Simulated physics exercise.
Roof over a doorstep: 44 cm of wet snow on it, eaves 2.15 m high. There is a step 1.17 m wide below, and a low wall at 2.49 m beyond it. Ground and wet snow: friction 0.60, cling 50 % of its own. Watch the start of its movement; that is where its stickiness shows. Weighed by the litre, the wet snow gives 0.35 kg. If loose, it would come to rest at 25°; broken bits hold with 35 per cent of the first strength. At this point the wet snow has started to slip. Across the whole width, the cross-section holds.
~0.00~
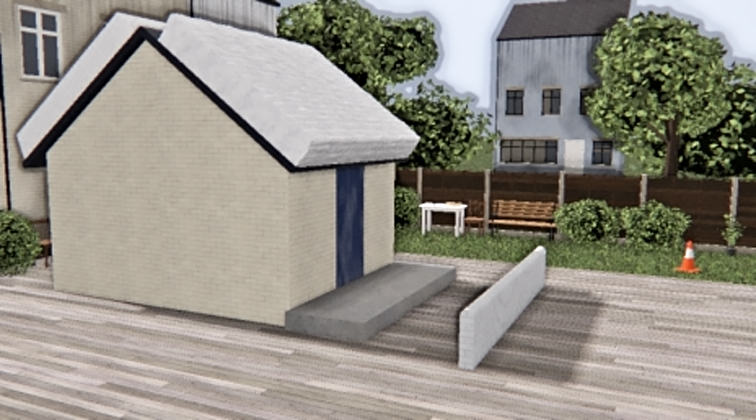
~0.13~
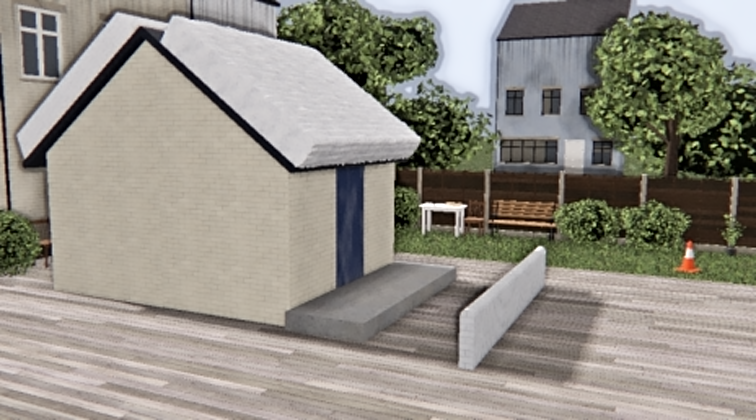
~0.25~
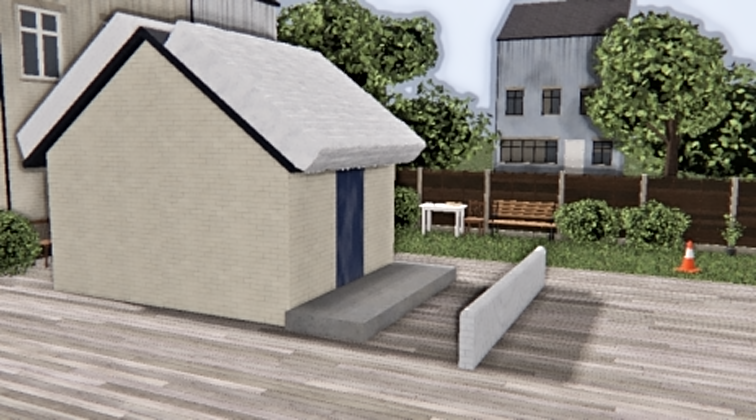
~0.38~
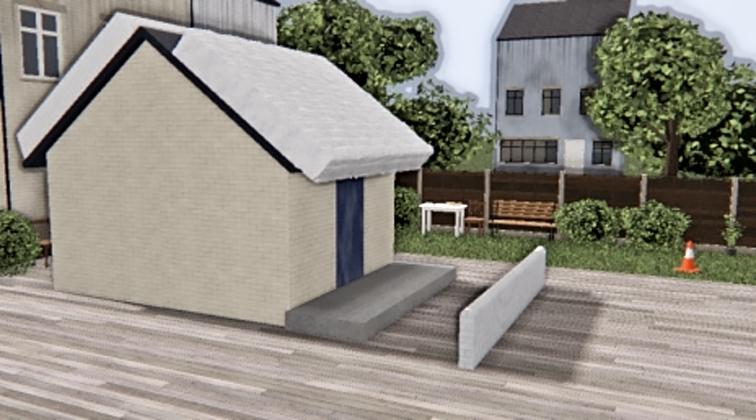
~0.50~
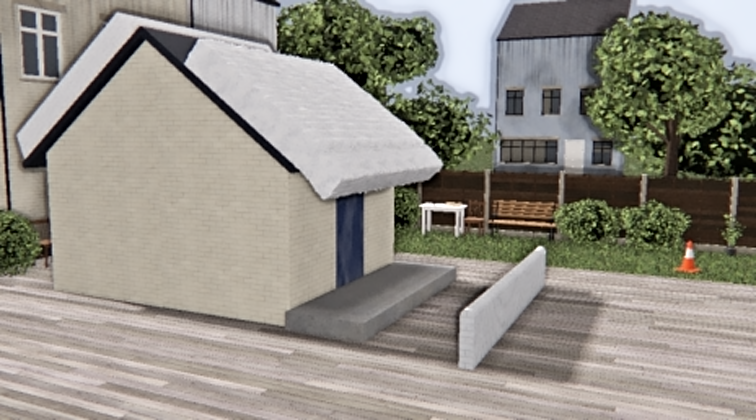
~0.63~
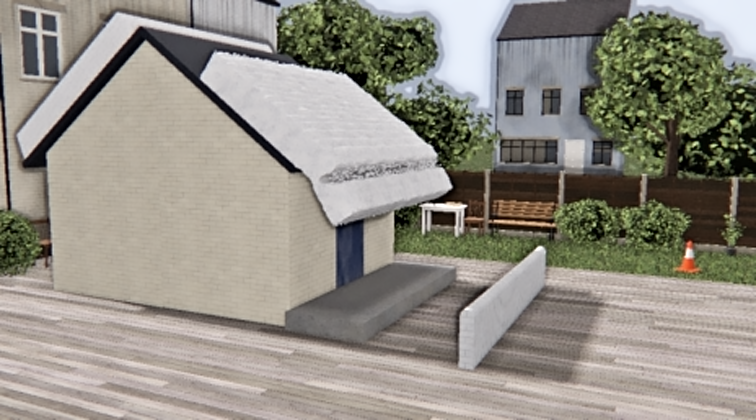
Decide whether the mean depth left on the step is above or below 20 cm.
When it settles, the answer is not as much as 20 cm.
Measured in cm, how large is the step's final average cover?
Mean value: Around 5 cm.
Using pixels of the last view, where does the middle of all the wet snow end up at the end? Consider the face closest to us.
Roughly at (427, 325).
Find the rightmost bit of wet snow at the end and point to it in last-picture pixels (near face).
Near (688, 393).
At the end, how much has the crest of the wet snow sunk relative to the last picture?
Looks like something near 2.8 m to me.
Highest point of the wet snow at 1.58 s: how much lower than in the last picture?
The gap comes to about 2.6 metres.
By 1.06 s, 36 % of the snow is still up on the roof and 64 % is falling or down.
By 1.58 s, none of the snow is still up on the roof and all is falling or down.
By 2.09 s, none of the snow is still up on the roof and all is falling or down.
By 2.60 s, none of the snow is still up on the roof and all is falling or down.
By 2.70 s, at the end, none of the snow is still up on the roof and the snow on the step is 5.0 cm deep on average.
